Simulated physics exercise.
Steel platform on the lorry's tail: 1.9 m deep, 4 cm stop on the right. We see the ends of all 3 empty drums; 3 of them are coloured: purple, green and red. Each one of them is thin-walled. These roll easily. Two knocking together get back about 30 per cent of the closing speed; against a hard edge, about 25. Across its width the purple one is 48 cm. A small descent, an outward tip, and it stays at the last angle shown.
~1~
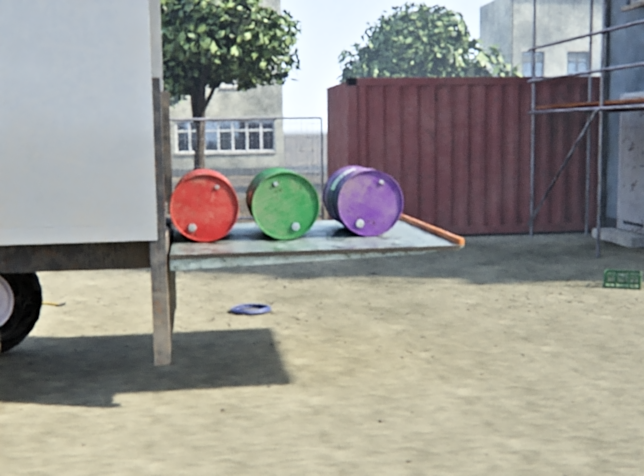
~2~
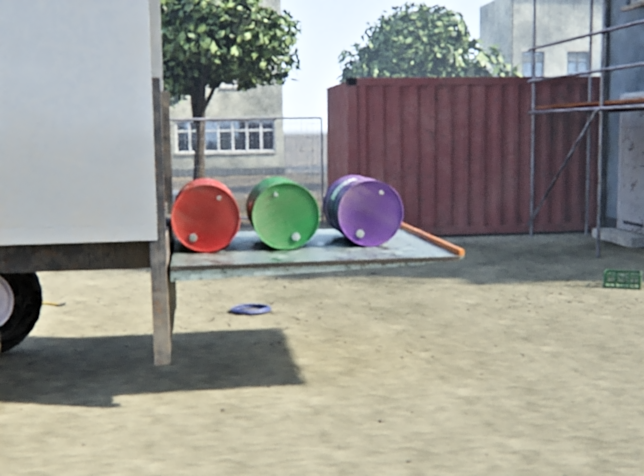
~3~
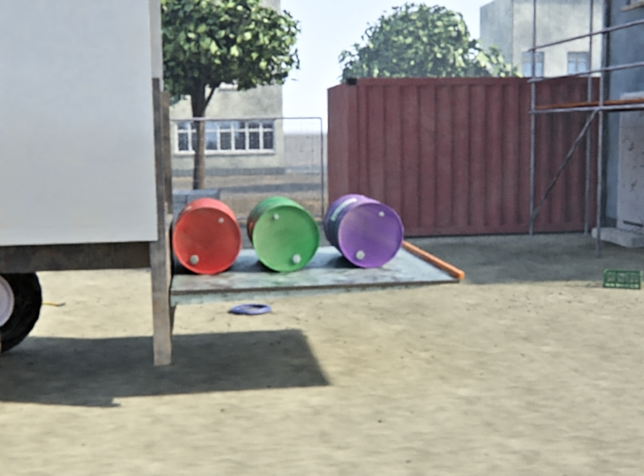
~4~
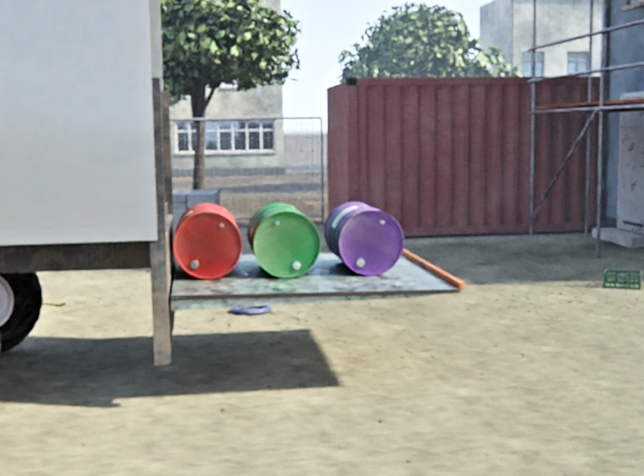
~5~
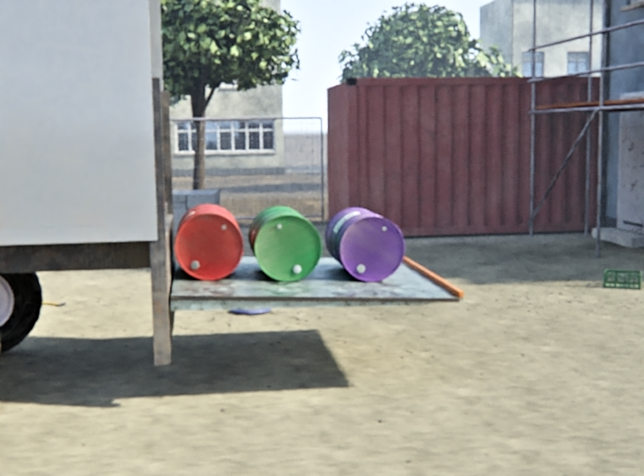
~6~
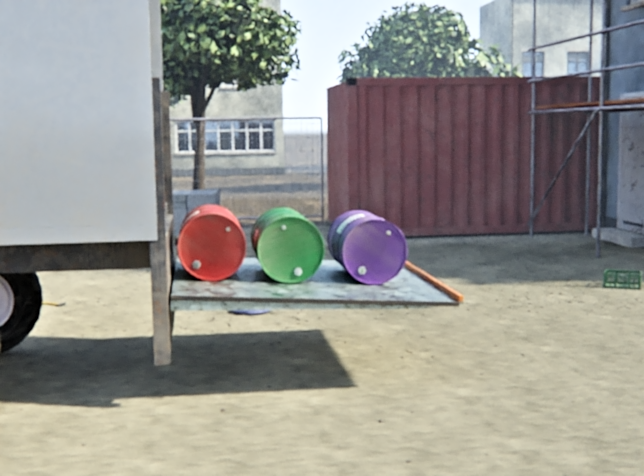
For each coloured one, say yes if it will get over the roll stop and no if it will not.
Purple - no; green - no; red - no.
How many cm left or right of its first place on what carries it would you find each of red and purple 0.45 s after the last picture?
Red has gone 10 cm to the right and purple 10 cm to the right.
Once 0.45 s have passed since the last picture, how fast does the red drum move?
I'd put it near 0.2 m/s.
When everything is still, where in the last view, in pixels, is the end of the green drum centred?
It comes to rest at about (356, 252).
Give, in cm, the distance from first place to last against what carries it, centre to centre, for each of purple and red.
The purple one comes to 35 and the red one to 60.
Another 0.5 s on from the last picture, purple is on the plate, 40 cm from the stop, rolling right; green is on the plate, 100 cm from the stop, rolling right; red is on the plate, 155 cm from the stop, rolling right; 0 over the stop so far.
Another 0.8 s on from the last picture, purple is on the plate, 30 cm from the stop, rolling right; green is on the plate, 90 cm from the stop, rolling right; red is on the plate, 145 cm from the stop, rolling right; 0 over the stop so far.
Another 1.3 s on from the last picture, purple is on the plate, 10 cm from the stop, rolling right; green is on the plate, 70 cm from the stop, rolling right; red is on the plate, 130 cm from the stop, rolling right; 0 over the stop so far.
In the end (1.8 s after the last picture), purple is on the plate, 15 cm from the stop; green is on the plate, 60 cm from the stop; red is on the plate, 110 cm from the stop; 0 over the stop so far.
